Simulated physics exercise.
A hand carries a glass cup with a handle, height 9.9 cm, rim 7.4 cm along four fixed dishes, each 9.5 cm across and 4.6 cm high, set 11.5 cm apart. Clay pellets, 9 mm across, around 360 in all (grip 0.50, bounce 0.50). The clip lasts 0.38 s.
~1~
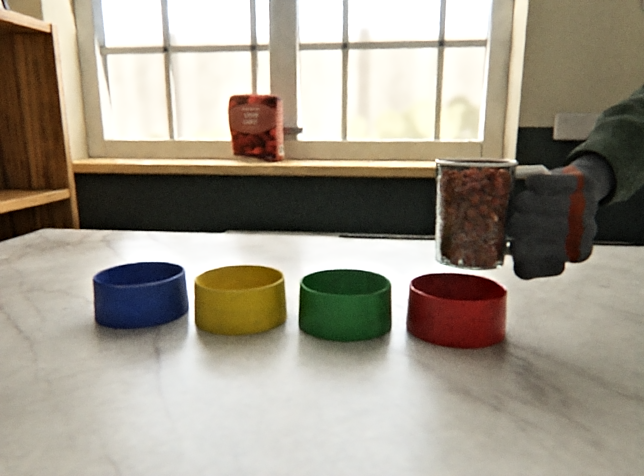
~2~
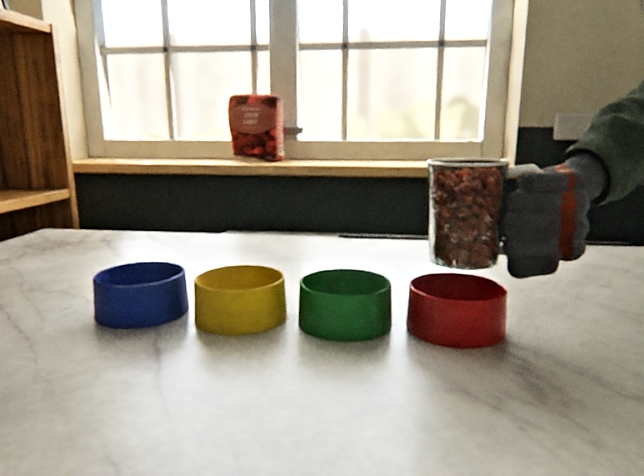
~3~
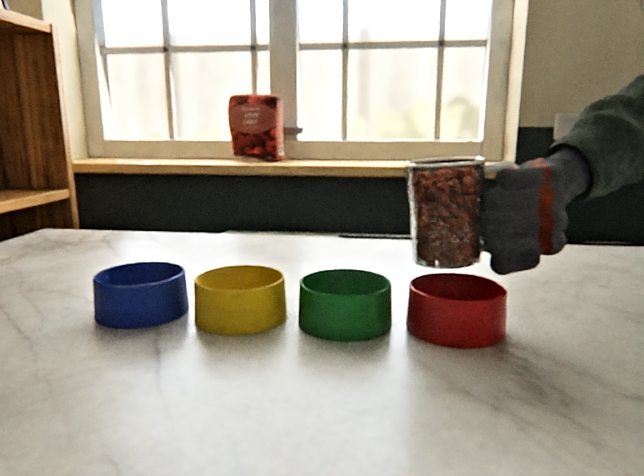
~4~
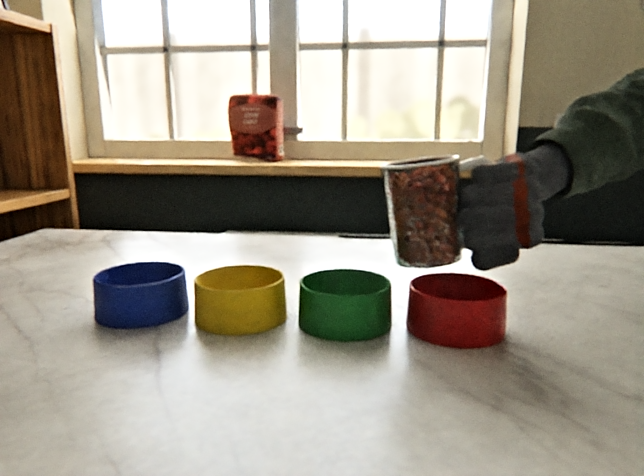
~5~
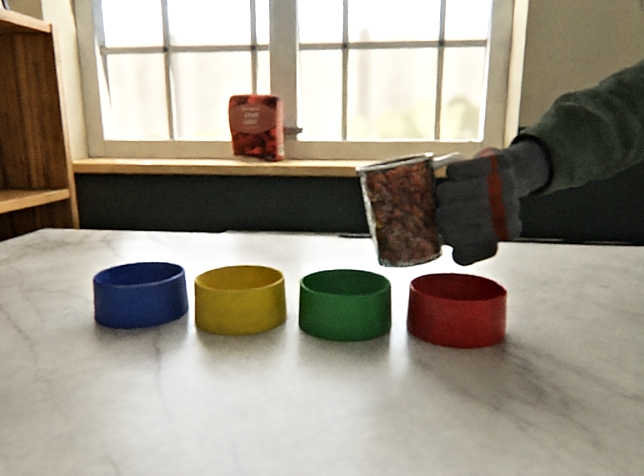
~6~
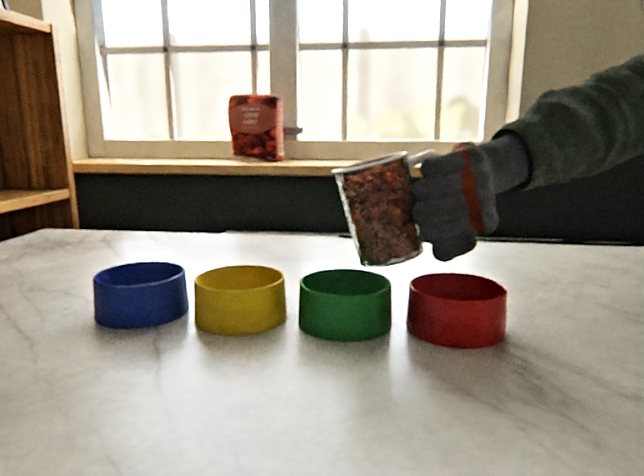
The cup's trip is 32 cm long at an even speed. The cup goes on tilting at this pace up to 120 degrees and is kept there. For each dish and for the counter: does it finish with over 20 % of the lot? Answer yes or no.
Red dish: No; blue dish: Yes; green dish: No; yellow dish: No; on the counter: No.
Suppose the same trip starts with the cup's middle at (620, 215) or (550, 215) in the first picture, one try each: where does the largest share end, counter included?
The winner: Yellow; counter.
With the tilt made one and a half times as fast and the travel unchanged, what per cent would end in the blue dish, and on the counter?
In that case blue 90, counter 10.
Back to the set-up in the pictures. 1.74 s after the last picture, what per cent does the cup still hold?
About 95 per cent.
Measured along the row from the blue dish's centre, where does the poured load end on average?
Some 1 cm to the left.
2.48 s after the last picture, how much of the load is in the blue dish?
Some 85 per cent.
Then, 1.05 s after the last picture, tilt 64 degrees; cup holds 100 %.
Then, 1.74 s after the last picture, tilt 96 degrees; cup holds 95 %, blue 5 %.
Then, 2.48 s after the last picture, tilt 120 degrees; cup holds 10 %, blue 85 %.
In the end, red 0 %, blue 90 %, green 0 %, yellow 0 %, counter 10 %.
